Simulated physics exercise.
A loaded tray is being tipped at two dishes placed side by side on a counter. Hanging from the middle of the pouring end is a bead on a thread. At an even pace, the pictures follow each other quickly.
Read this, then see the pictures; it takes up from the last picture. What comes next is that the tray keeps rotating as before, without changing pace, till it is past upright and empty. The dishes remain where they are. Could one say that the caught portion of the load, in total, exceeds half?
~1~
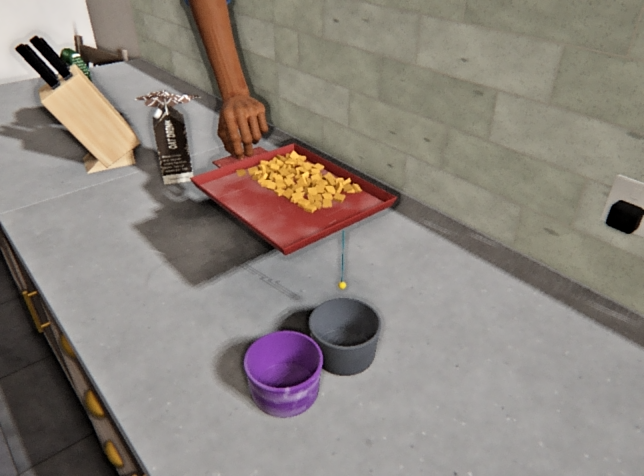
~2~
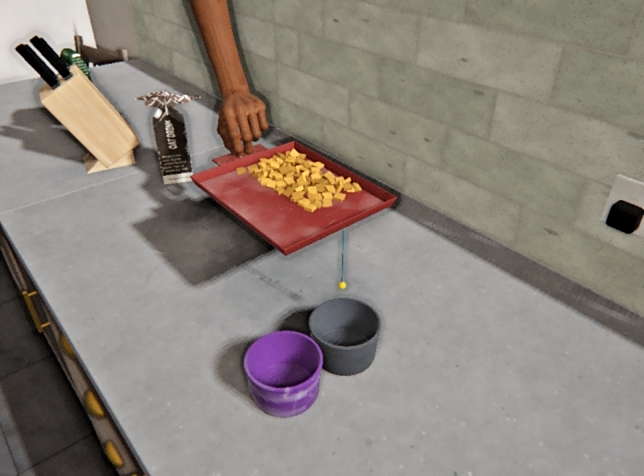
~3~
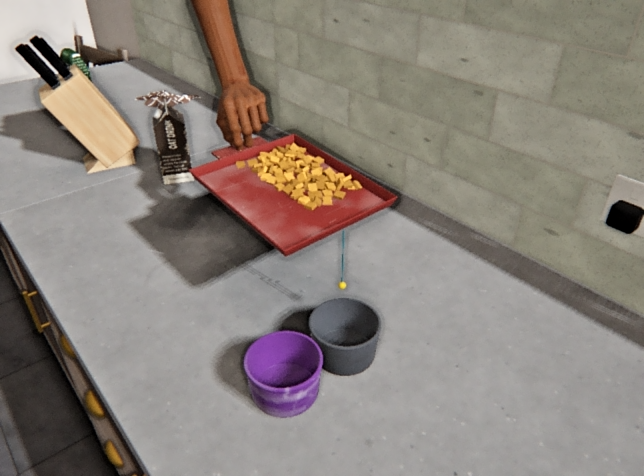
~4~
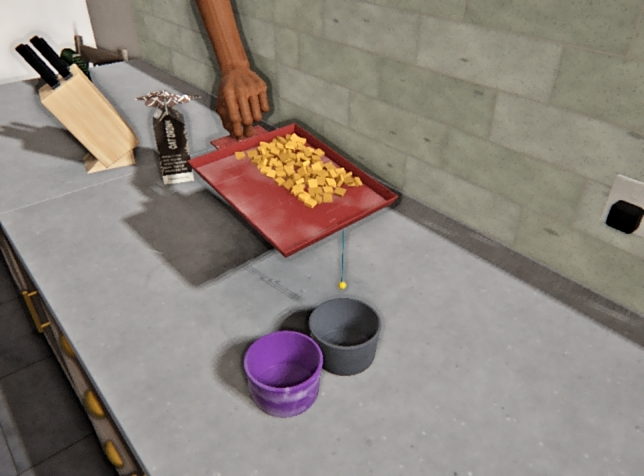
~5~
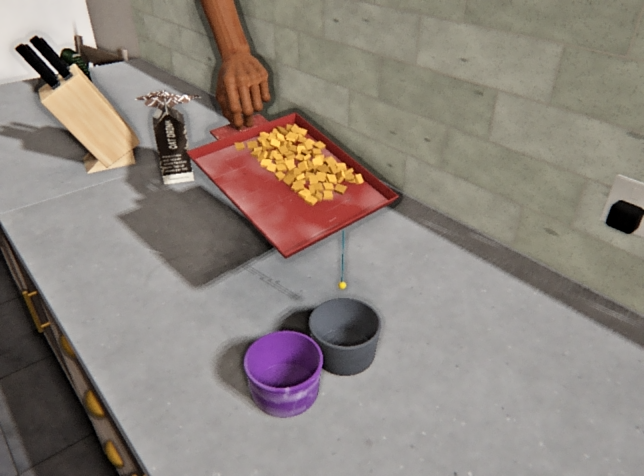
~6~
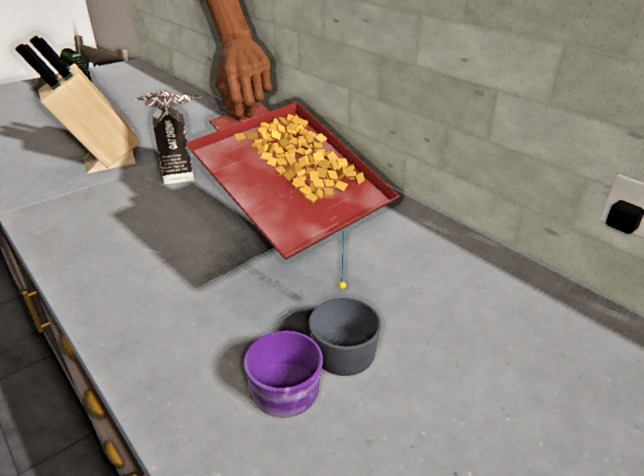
Yes - the greater share ends up in the dishes.
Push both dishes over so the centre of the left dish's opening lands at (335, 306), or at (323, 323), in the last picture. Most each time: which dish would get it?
In the first position the left of the two, in the second the left of the two.
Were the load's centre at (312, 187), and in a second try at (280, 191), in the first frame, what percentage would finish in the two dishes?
Around 70 percent the first time, around 70 percent the second.
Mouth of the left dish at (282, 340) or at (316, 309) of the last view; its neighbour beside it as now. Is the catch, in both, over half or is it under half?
Result - try one, past the halfway mark; try two, below the halfway mark.
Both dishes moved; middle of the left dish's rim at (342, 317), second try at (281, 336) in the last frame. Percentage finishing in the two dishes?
Near 60 % and 70 %.
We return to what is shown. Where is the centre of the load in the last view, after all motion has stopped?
Resting centre, last frame: Roughly (338, 352).
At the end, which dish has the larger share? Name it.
More ends in the right dish.
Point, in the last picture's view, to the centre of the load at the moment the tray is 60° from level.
Around (333, 229).
Soon after the last picture, tray tipped steeply; most on the tray; a stray few in the right dish; about a quarter in the air.
A little later, tray tipped right over; a small part on the tray; about a quarter in the left dish; about a third in the right dish; about a quarter outside both; a small part in the air.
Later still, tray tipped past a quarter turn; about a quarter in the left dish; about half in the right dish; about a third outside both.
At rest, tray tipped past a quarter turn; about a quarter in the left dish; about half in the right dish; about a third outside both.
